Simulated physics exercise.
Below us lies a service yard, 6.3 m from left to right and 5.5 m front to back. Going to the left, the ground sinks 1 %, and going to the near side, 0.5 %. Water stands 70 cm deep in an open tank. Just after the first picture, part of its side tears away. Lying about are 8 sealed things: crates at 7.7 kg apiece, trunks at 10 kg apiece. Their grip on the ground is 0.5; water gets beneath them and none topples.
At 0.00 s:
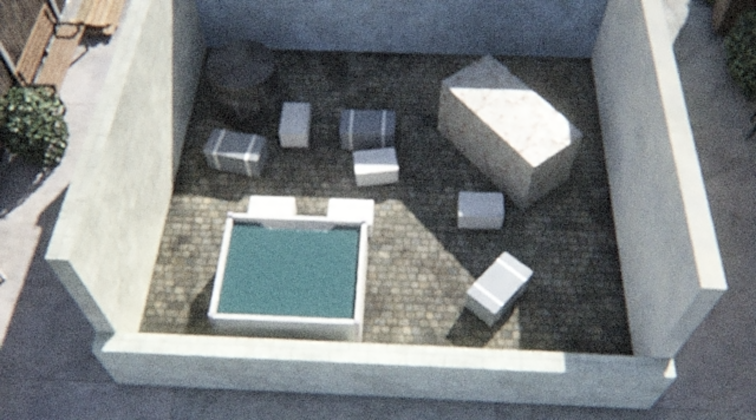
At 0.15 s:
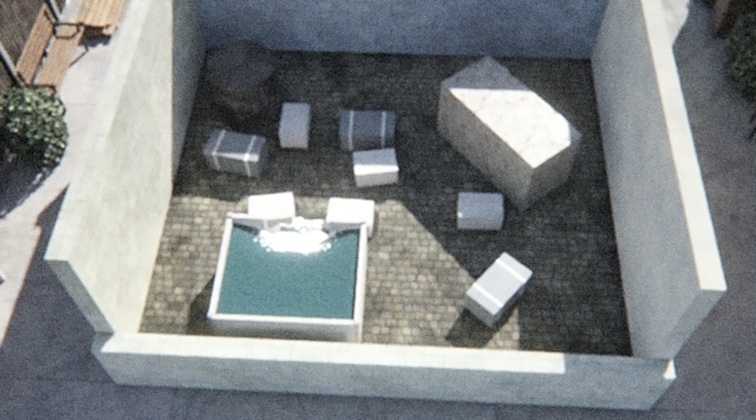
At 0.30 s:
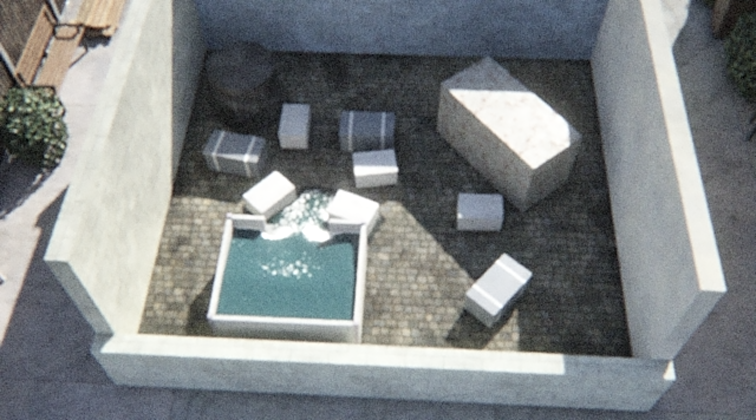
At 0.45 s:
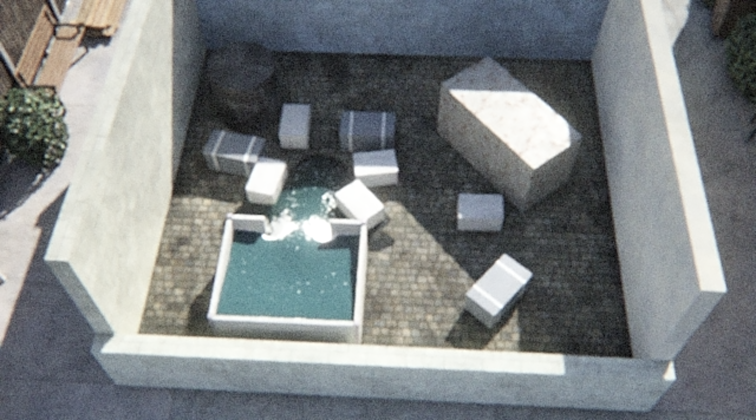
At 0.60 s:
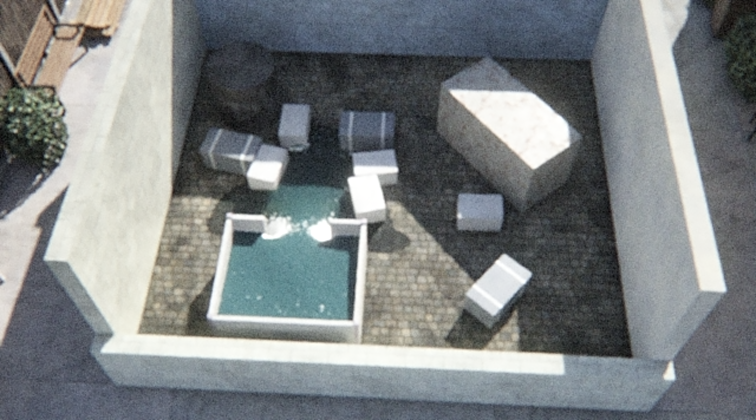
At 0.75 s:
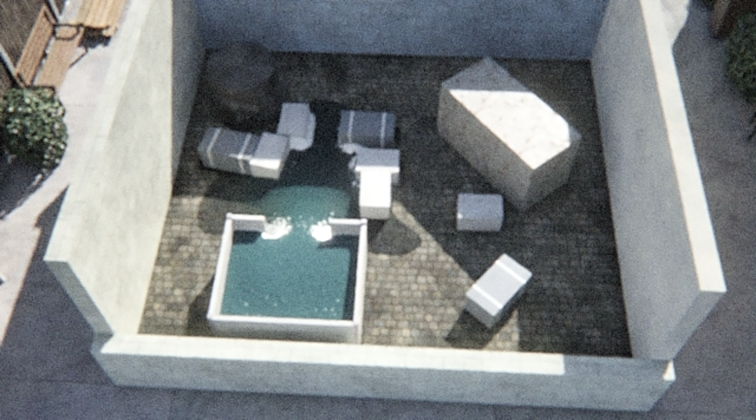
A walled yard paved with small stones is seen from above, with a large pale angular block at the back right. A white-rimmed tank of teal water stands at the front left, with white and grey boxes scattered around and a dark round object in the back left corner. Water bursts from the tank's far side and spreads toward the back, pushing nearby white boxes away and against others, while the camera stays still.
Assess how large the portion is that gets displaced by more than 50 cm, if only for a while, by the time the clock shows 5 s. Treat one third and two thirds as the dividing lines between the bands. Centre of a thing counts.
A person watching would say the great majority, two thirds or more.
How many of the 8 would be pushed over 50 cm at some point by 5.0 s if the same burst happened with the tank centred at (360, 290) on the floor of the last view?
Result: 6 of them.
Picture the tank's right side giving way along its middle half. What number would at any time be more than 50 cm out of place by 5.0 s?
So the tally would be 2.
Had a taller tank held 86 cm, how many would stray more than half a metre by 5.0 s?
It would come to 6 of them.
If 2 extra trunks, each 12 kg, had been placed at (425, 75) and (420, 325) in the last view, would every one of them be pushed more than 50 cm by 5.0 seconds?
Taking them in order: Above the mark and below the mark.
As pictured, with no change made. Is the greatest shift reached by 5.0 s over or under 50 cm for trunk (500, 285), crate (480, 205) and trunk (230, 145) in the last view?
Well, in that order it's not reaching it, not reaching it, topping it.
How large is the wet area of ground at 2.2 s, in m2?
I'd put it close to 17 m2.
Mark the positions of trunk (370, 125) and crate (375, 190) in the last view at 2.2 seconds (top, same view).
(444, 57) and (436, 187), roughly.
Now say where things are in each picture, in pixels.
A crate at (271, 209), on the bottom; a crate at (351, 212), on the bottom; 2.4 m2 under water; 0 of 8 have shifted, in the first frame.
A crate at (271, 207), on the bottom, 5 cm from its start; a crate at (350, 212) rests on the ground; water covers 2.8 m2; 0 of 8 have shifted, in the second frame.
A crate at (269, 192) rests on the ground, 31 cm from its start; a crate at (353, 208), on the bottom, 10 cm from its start; water covers 3.5 m2; 2 of 8 have shifted, in the third frame.
A crate at (266, 176) rests on the ground, 61 cm from its start; a crate at (360, 201) rests on the ground, 25 cm from its start; water covers 4.6 m2; 2 of 8 have shifted, in the fourth frame.
A crate at (268, 163), on the bottom, 83 cm from its start; a crate at (367, 193) rests on the ground, 41 cm from its start; 5.8 m2 under water; 3 of 8 have shifted, in the fifth frame.
A crate at (270, 150) rests on the ground, 103 cm from its start; a crate at (375, 188) rests on the ground, 54 cm from its start; 7.1 m2 under water; 4 of 8 have shifted, in the sixth frame.
After 1.1 s 3 of 8 are over 50 cm from their spots; 1 afloat.
After 2.2 s 6 of 8 are over 50 cm from their spots; 3 afloat.
After 3.5 s 6 of 8 are over 50 cm from their spots; 4 afloat.
After 5.0 s 6 of 8 are over 50 cm from their spots, and 6 have been at some point; 5 afloat.
